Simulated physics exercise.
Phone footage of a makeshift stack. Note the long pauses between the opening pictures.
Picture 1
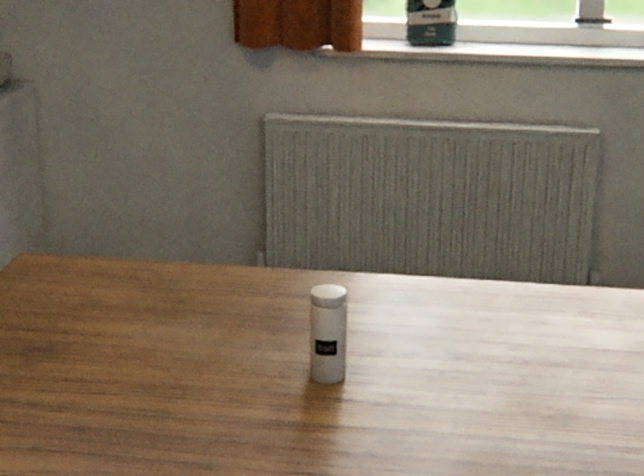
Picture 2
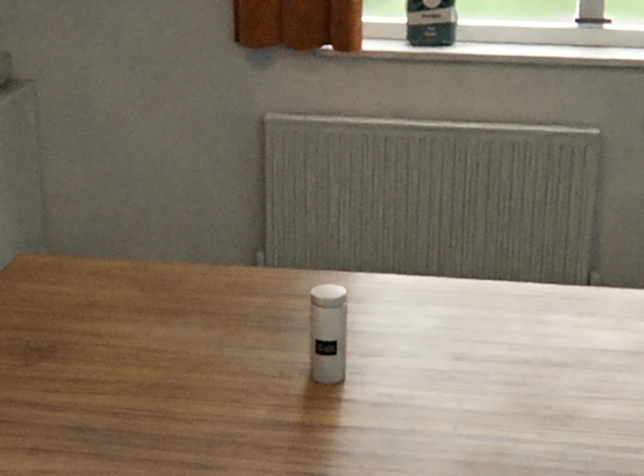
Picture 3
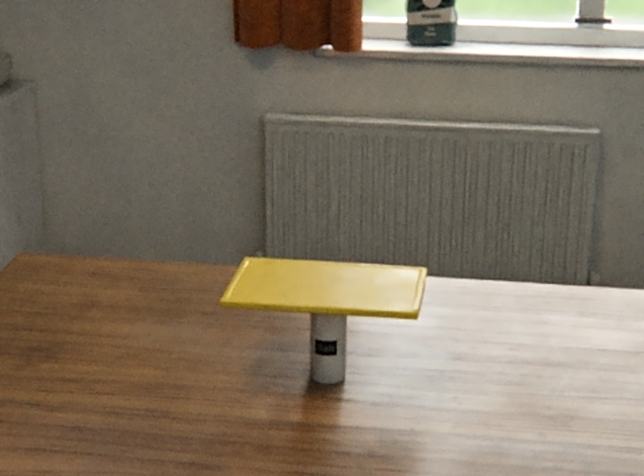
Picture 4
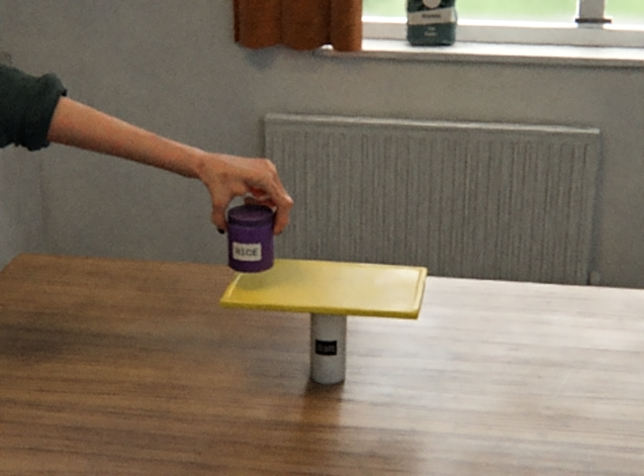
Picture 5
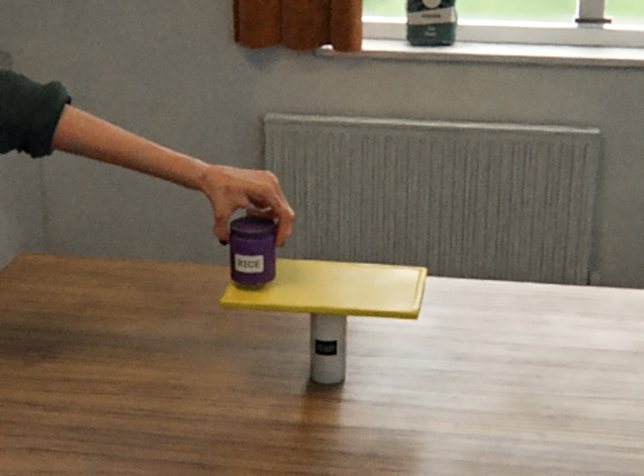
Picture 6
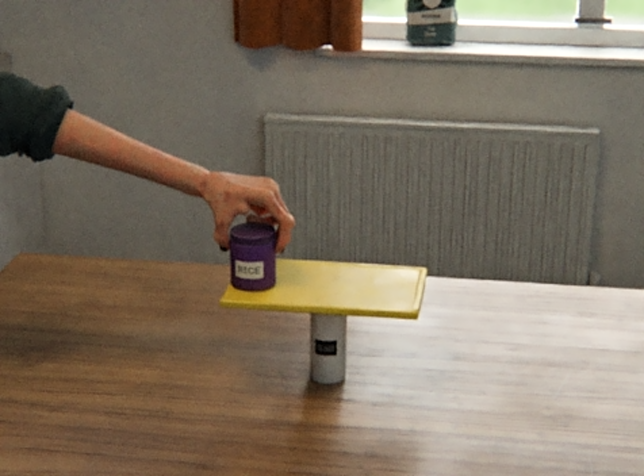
On a wooden table, a small white container stood alone, then a yellow lid lay across its top, and a hand from the left lowered a purple jar onto the lid's left end, still holding it.
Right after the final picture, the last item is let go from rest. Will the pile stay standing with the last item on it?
Frankly, it's a failure, that one.
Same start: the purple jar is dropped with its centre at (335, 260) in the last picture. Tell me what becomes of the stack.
After that, it remains intact.
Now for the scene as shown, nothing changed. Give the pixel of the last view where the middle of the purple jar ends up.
Near (210, 353).
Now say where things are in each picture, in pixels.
In the first frame, the last thing is not in view yet.
In the second frame, the last thing is not in view yet.
In the third frame, the last thing is not in view yet; yellow lid (327, 287).
The fourth frame shows coming down; purple jar (251, 239); yellow lid (327, 287).
The fifth frame shows coming down; purple jar (253, 250); yellow lid (327, 287).
The sixth frame shows set down, still held; purple jar (253, 257); yellow lid (327, 287).
Then, 0.40 s later than the last frame, purple jar now fallen; yellow lid tilted by 67°.
Then, 0.80 s later than the last frame, yellow lid upside down.
When it is over, fallen, purple jar and yellow lid; white jar as before. End places, in pixels of the last picture, purple jar near (210, 353). The stack gives way.
